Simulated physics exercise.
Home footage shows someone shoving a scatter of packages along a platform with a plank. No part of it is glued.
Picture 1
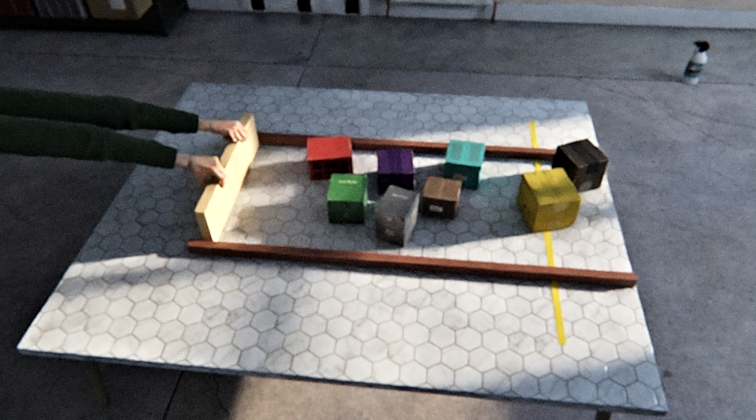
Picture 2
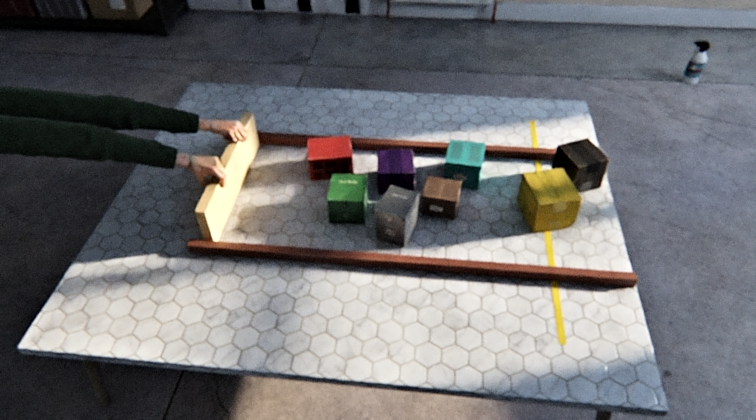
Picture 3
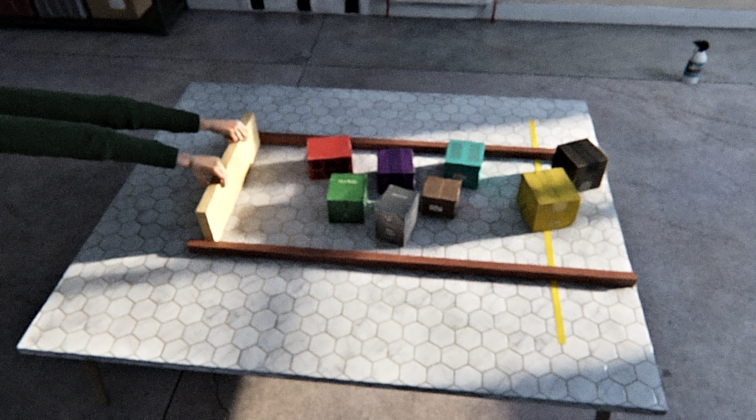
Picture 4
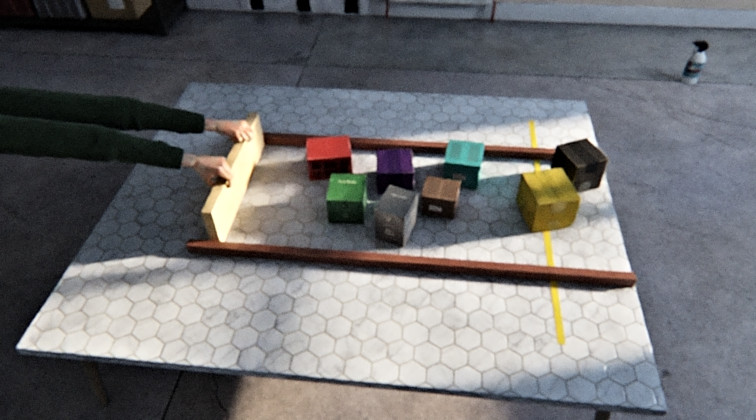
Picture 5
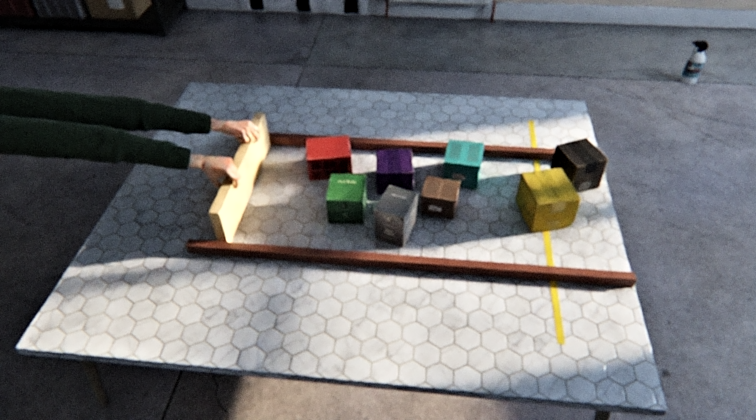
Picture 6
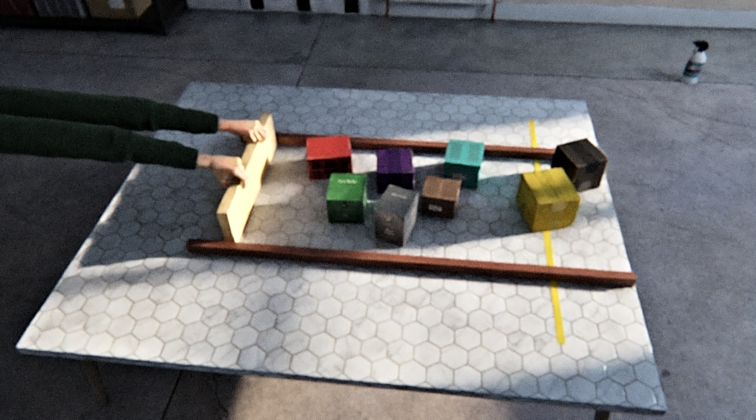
To begin with, two hands hold a plank upright at the left of a tabletop, with colourful boxes scattered between two rails and a yellow box by a yellow line of tape. The plank stays nearly still, then the hands push it slightly right, not touching the boxes, which barely move.
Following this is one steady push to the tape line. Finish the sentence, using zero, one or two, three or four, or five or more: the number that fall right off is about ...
The number that fall right off is about three or four.
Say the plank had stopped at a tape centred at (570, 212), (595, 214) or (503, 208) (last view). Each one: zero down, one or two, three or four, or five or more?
In the order of the places given: Five or over; at least five; one to two.
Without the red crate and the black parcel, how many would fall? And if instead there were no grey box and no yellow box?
Result: 1 in the first case, with 2 in the second.
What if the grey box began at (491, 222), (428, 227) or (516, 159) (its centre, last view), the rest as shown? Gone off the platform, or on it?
First it remains, next it remains, and last it tips off.
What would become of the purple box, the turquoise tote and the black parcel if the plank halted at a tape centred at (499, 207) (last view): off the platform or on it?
Well, the purple box hangs in there, the turquoise tote hangs in there, and the black parcel leaves the top.
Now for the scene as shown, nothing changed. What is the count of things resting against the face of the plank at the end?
3 end up touching it.
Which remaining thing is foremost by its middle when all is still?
The purple box winds up nearest.
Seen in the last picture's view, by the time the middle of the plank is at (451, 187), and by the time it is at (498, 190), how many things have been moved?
At the first spot 8, then 8.
Early on, none off yet; black parcel at rest near (578, 166); yellow box at rest near (547, 200); turquoise tote at rest near (463, 164).
A while later, none off yet; black parcel travelled a little near (583, 166); yellow box travelled a little near (554, 201); turquoise tote travelled well along near (543, 167).
Finally, the number that fall off is three or four; lost, turquoise tote, yellow box and black parcel.
